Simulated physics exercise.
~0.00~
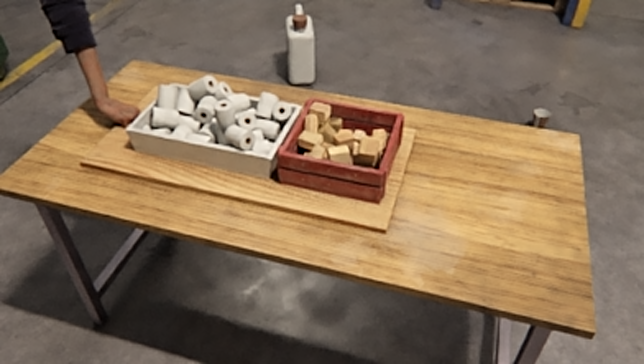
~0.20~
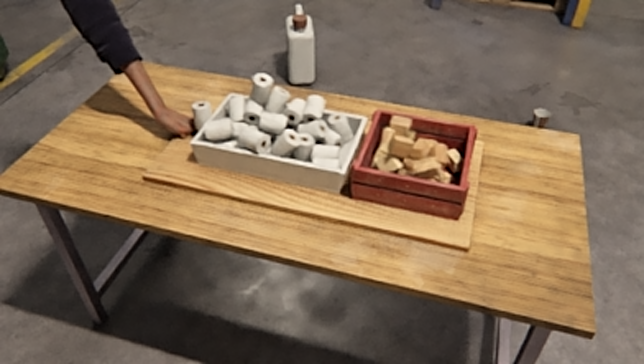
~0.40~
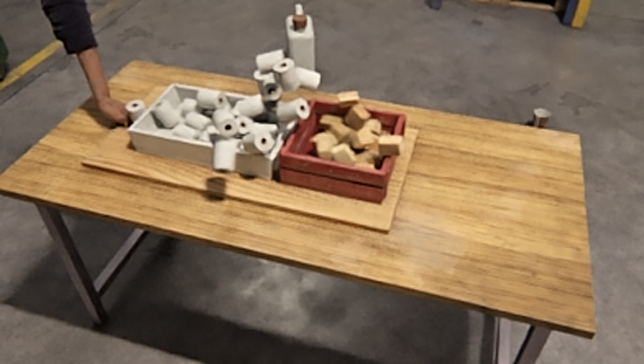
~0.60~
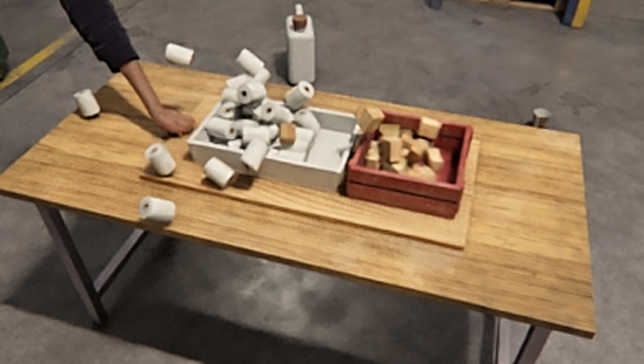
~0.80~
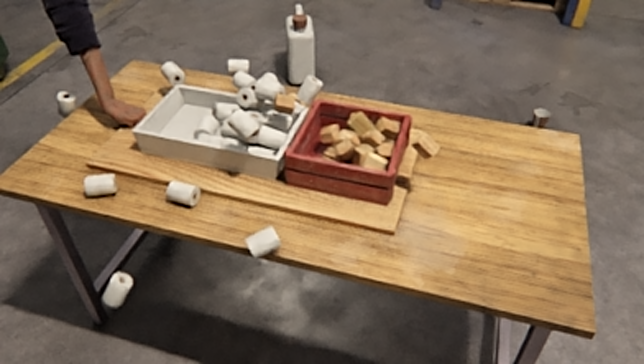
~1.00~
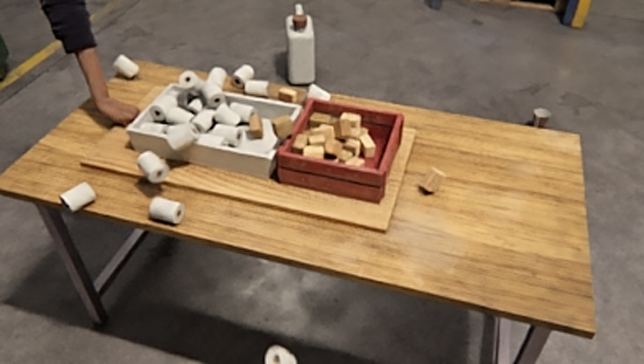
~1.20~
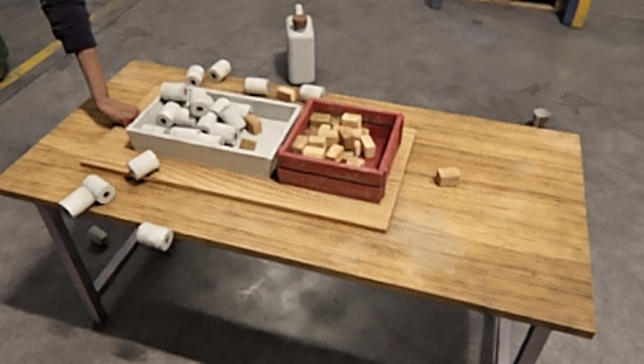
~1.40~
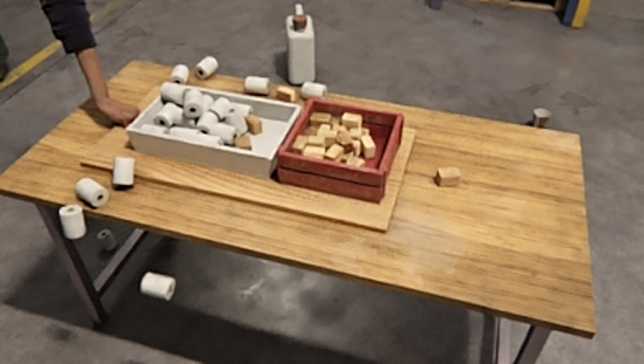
A hand shakes a board left and right, spilling paper rolls and a few wooden blocks.
